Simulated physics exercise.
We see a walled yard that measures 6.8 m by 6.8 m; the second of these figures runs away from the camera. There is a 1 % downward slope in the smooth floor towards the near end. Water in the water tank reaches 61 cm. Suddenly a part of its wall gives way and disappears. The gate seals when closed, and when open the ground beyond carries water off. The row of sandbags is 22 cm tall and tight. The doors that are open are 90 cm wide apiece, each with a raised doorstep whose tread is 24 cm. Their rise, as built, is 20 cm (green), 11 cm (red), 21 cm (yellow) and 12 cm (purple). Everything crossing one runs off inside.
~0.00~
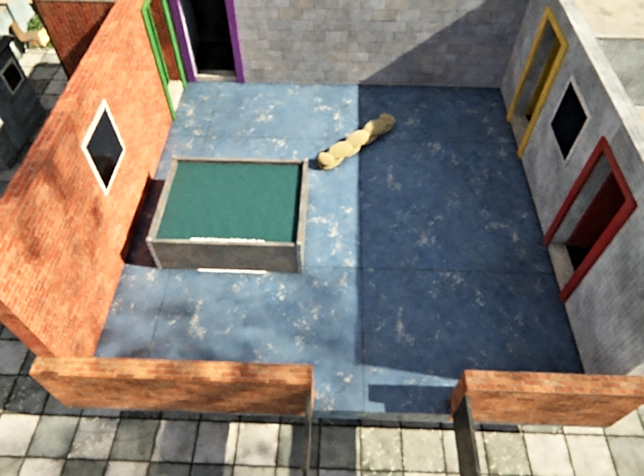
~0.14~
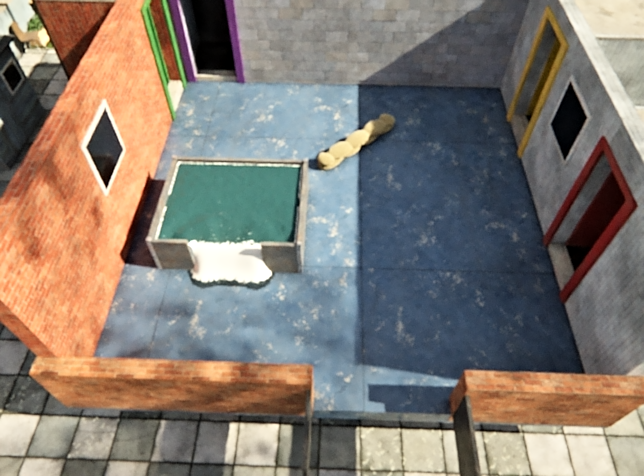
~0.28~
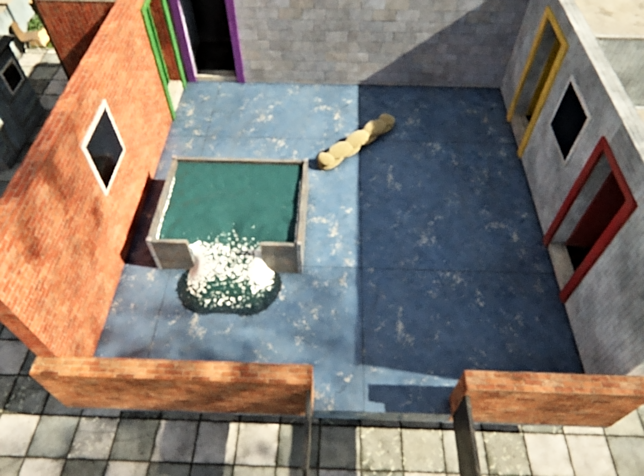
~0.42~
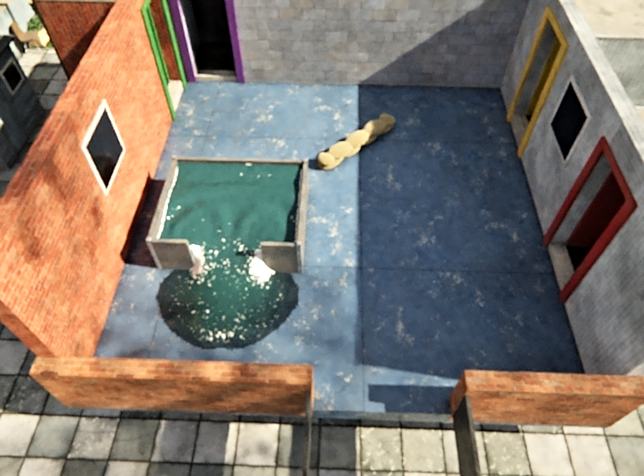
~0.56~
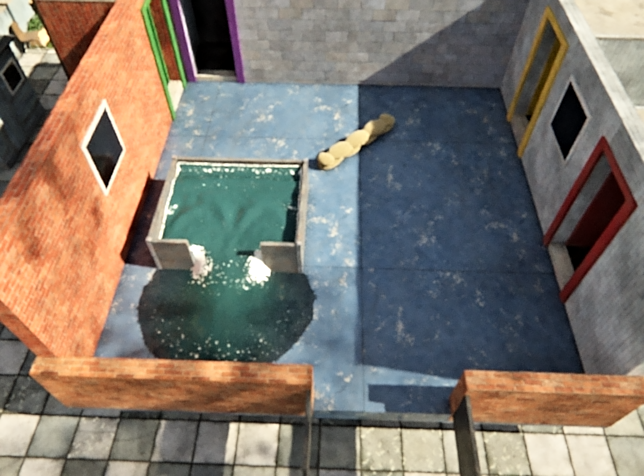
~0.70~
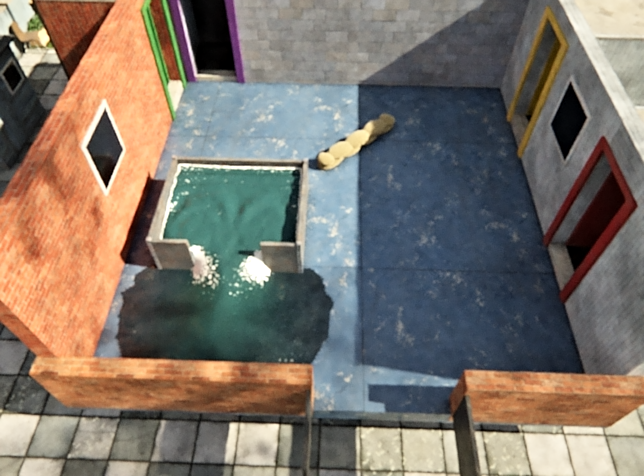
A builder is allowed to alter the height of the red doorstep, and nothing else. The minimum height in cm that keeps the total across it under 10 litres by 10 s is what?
It is close to 5 cm.
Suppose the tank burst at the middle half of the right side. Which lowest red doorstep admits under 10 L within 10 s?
Close to 15 cm at the least.
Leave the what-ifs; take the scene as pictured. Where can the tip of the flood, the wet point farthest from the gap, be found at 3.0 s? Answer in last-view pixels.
Pixel close to (584, 401).
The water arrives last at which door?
The answer is the yellow door.
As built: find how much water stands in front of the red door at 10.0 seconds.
Depth: Near 5.5 cm.
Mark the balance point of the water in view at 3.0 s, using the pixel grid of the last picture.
Centre of mass: About (236, 280) px.
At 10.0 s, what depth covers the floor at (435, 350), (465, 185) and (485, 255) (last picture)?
Roughly 2, then 3, then 5 cm.
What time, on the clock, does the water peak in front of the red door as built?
Near 6.0 seconds.
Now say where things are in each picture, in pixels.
In the first picture, the water tank at (233, 201) is whole and still, 61 cm deep; the red door at (581, 230) is dry.
In the second picture, the gap is at (229, 260), the front 0.3 m out at (197, 280); the back of the water tank holds 61 cm.
In the third picture, water pours out at (229, 261) and has run 0.7 m, to (203, 308); about 10 cm deep outside, 61 cm at the back.
In the fourth picture, the gap is at (229, 261), the front 1.3 m out at (201, 342); the back of the water tank holds 59 cm.
In the fifth picture, water pours out at (229, 261) and has run 1.9 m, to a hidden place; about 5 cm deep outside, 52 cm at the back.
In the sixth picture, water pours out at (229, 260) and has run 2.0 m, to a hidden place; about 5 cm deep outside, 52 cm at the back; 3.8 m in a straight line remain to the red door at (581, 230).
After 1.4 s water covers 15 % of the floor, deepest (46 cm) near (85, 383); it has not reached the red door.
After 3.0 s water covers 30 % of the floor, deepest (28 cm) near (99, 384); it has not reached the red door.
After 10.0 s water covers 85 % of the floor, deepest (10 cm) near (218, 388); 6 cm at the red door, 0 litres in over its 11 cm doorstep.
At the red door as built, the water arrived by 3.9 s and peaked near 8 cm at 6.0 s.
Run again over the same 10 s with other heights there, 22 litres in over 4 cm, 2 litres over 6.5 cm. The limit of 10 litres is kept from about 5 cm up.
